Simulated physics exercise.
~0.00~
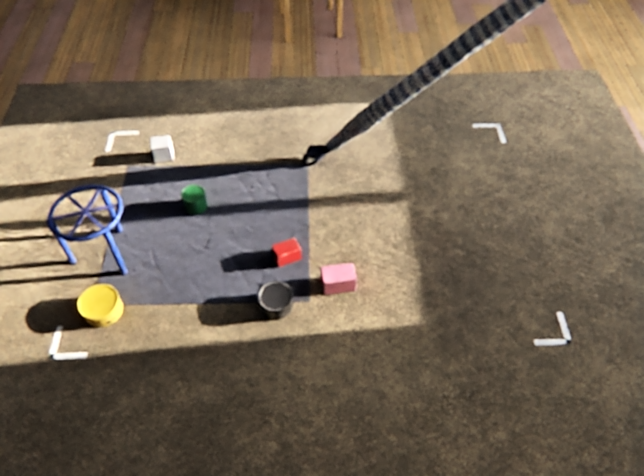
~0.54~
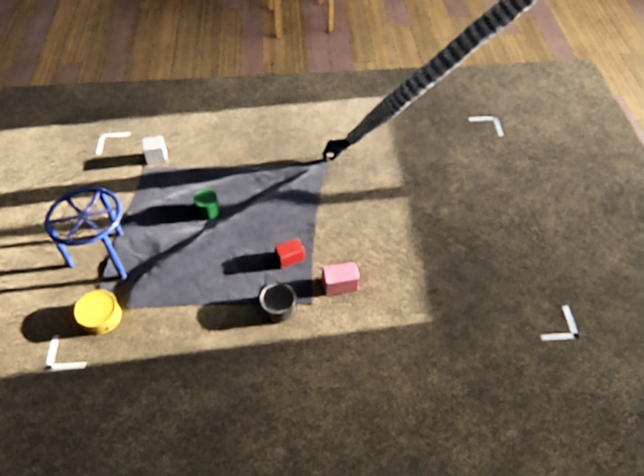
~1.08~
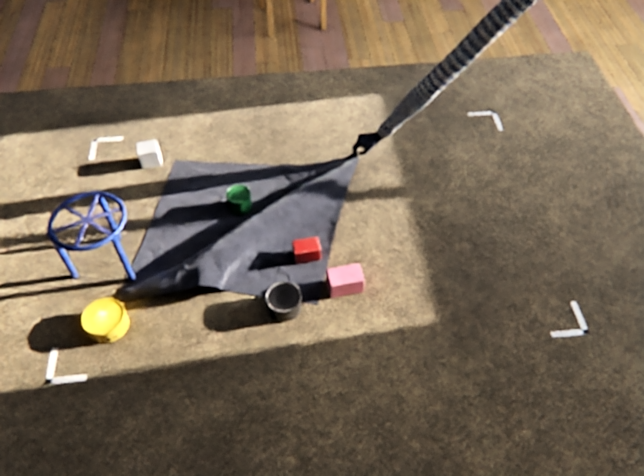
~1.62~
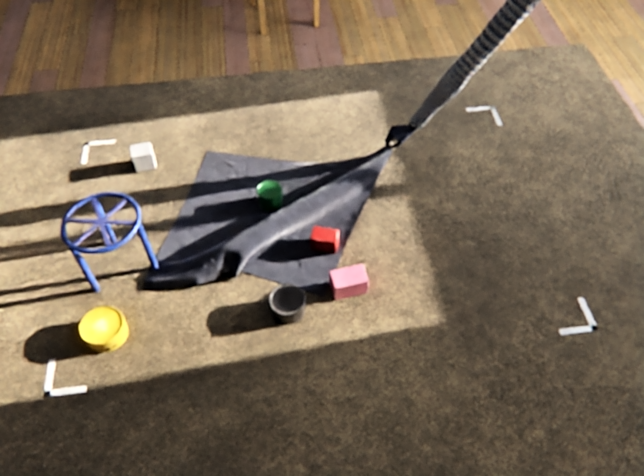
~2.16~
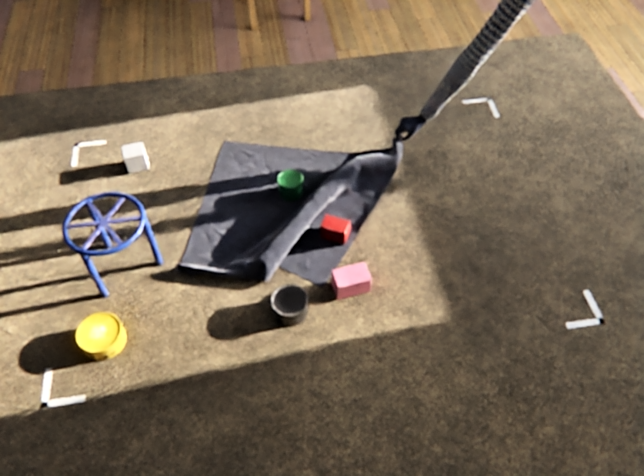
A carpeted living-room floor beside wooden boards is seen from above at an angle, with the view drifting slightly sideways. A thin dark rug lies in the middle with a green bucket and a red crate on it, a blue stool at its left edge, a white crate behind, a yellow bucket at front left, and a black bucket and pink crate near its front right corner. A dark segmented arm grips the far right corner and draws the rug rightward. The green bucket and red crate ride along as the cloth wrinkles, then folds diagonally. Finally, the rug sits bunched farther right, clear of the upright stool.
